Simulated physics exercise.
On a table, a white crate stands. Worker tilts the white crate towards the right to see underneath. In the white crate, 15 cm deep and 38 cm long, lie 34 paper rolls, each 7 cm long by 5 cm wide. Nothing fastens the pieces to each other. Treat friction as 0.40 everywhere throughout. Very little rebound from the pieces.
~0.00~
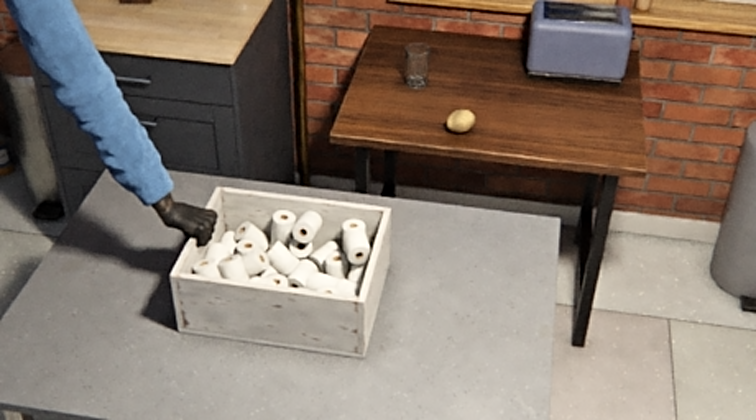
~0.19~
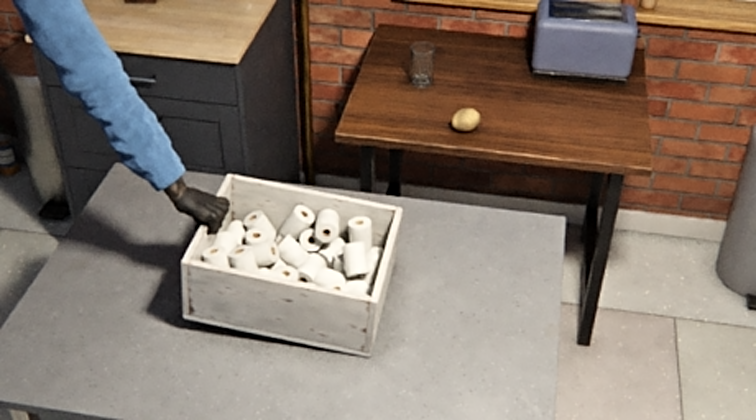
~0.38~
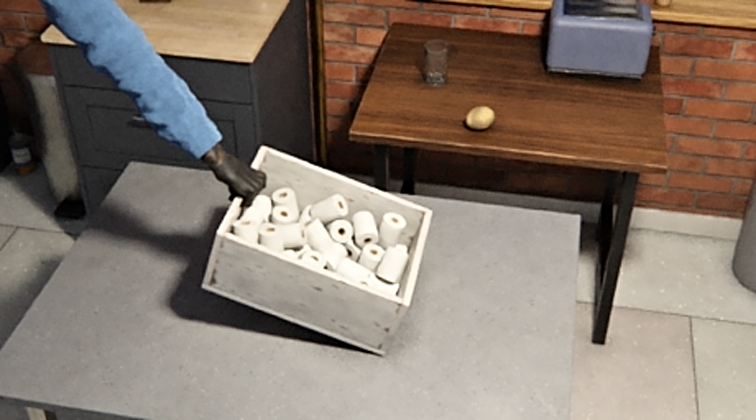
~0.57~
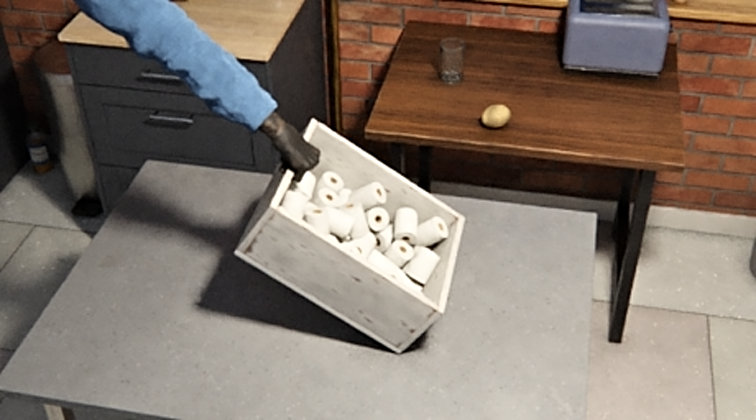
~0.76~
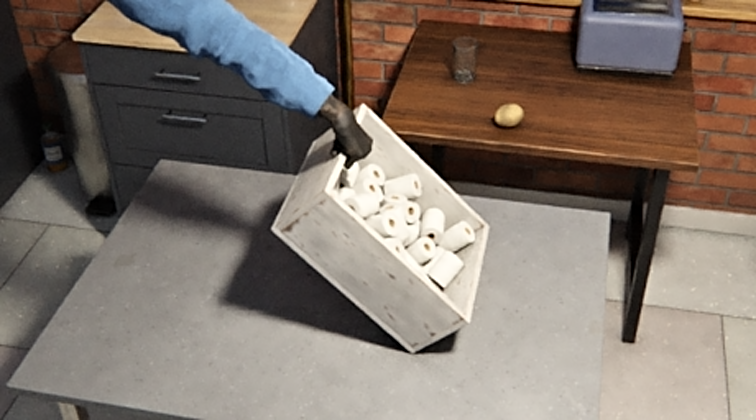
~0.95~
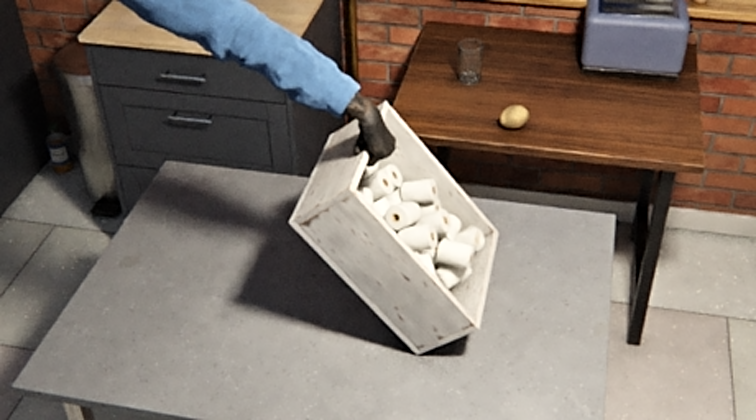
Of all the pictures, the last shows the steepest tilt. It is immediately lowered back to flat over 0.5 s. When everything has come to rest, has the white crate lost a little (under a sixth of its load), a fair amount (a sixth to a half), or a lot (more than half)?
A little.
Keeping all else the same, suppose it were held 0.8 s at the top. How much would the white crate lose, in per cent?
The white crate would shed 0 percent of its load.
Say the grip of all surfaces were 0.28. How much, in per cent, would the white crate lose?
White crate 0 per cent.
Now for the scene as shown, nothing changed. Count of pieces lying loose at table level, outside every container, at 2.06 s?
The count is about 1.
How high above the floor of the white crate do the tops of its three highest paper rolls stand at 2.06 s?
Near 14 centimetres, I'd say.
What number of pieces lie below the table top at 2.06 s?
Estimated tally of pieces: Close to 1.
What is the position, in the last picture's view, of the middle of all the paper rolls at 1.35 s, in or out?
I'd put it close to (379, 274).
After 1.13 s, tilt 36°; the white crate has all 34.
After 1.35 s, tilt 5°; the white crate is down by 2 of 34.
After 1.66 s, tilt 0°; the white crate is down by 2 of 34.
Final count (at 2.06 s), the white crate is down by 2 of 34. Asked share, 2 of 34, 6 per cent.
